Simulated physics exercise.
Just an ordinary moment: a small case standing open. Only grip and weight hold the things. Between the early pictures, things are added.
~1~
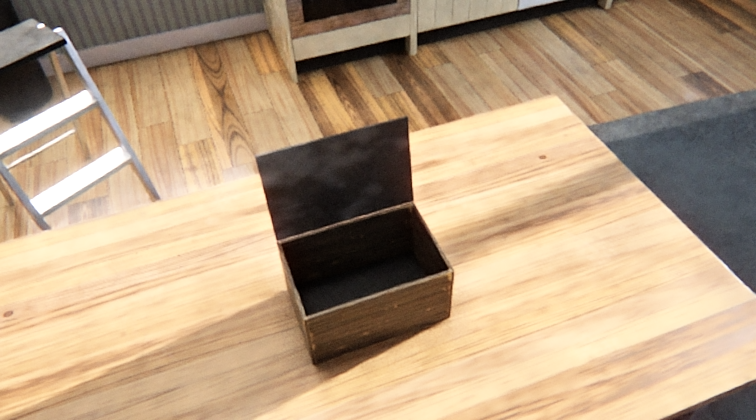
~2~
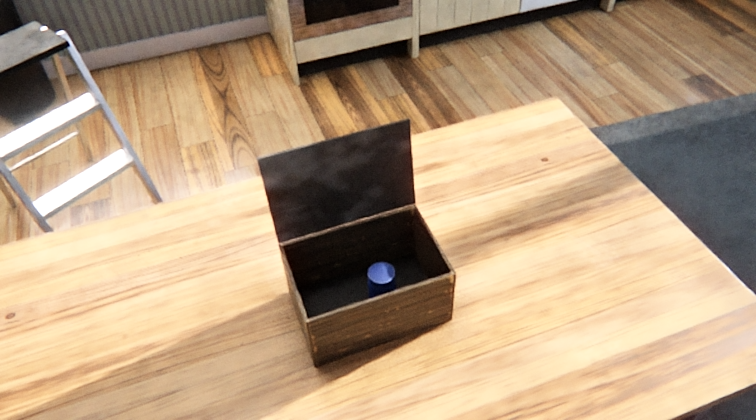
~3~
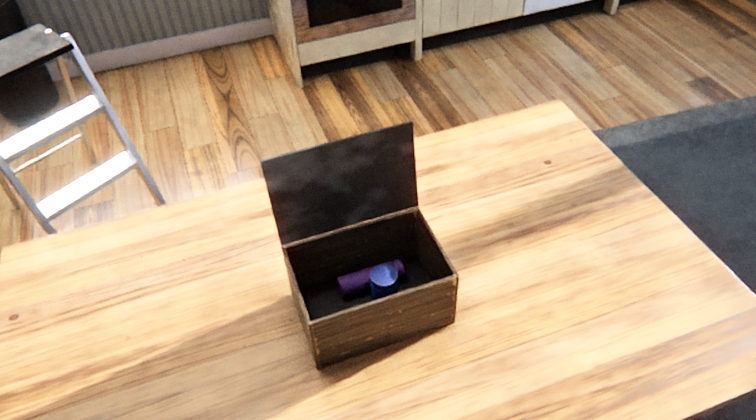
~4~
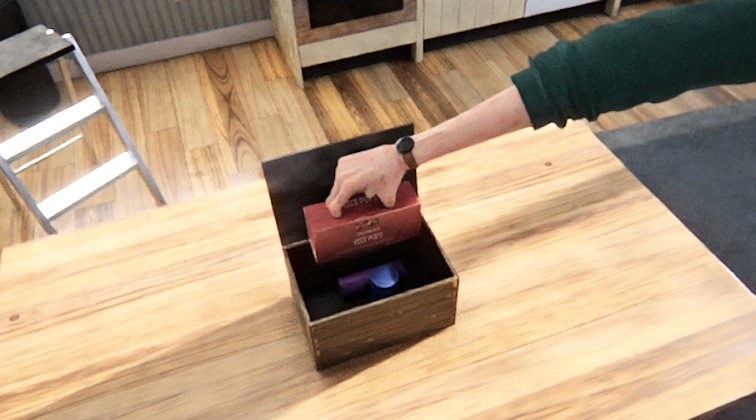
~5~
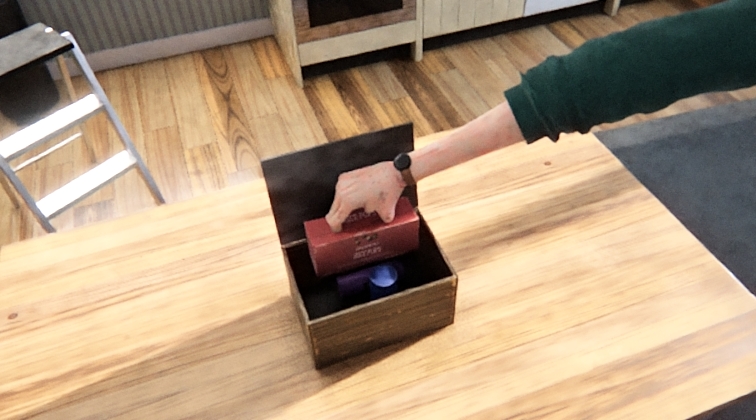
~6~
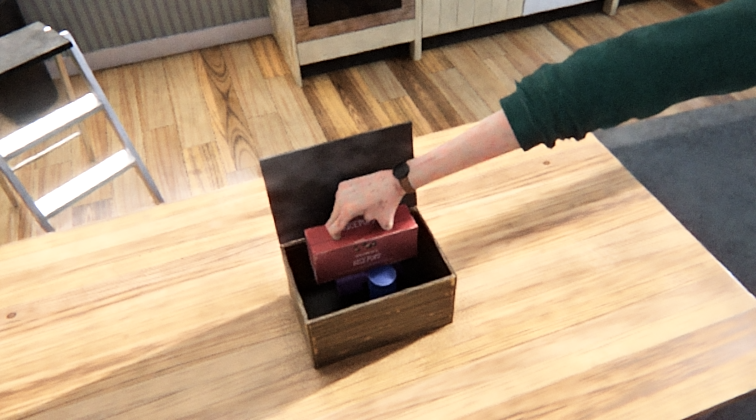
On a wooden table, a blue object, then a purple one, appearing in an open box before a hand lowers a red carton inside.
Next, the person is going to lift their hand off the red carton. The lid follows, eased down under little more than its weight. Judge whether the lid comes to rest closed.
It does.
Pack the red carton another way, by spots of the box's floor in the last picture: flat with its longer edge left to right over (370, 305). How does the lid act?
After that, the lid lies down snugly.
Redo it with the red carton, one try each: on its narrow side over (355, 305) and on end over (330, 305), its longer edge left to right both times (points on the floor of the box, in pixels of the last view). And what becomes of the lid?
Lid: First try closed, second try open.
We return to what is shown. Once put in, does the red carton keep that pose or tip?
In the end, it winds up askew.
Then, 1.10 s later than the last frame, lid starting down; red carton tilted by 65° near (361, 276); blue shaker tilted by 22°.
Then, 1.80 s later than the last frame, lid 44° above the rim; red carton tilted by 65° near (360, 277); blue shaker tilted by 22°.
When it is over, lid shut; lying over in the box, red carton; left askew, blue shaker; purple shaker as before. End places, in pixels of the last picture, red carton near (360, 277).
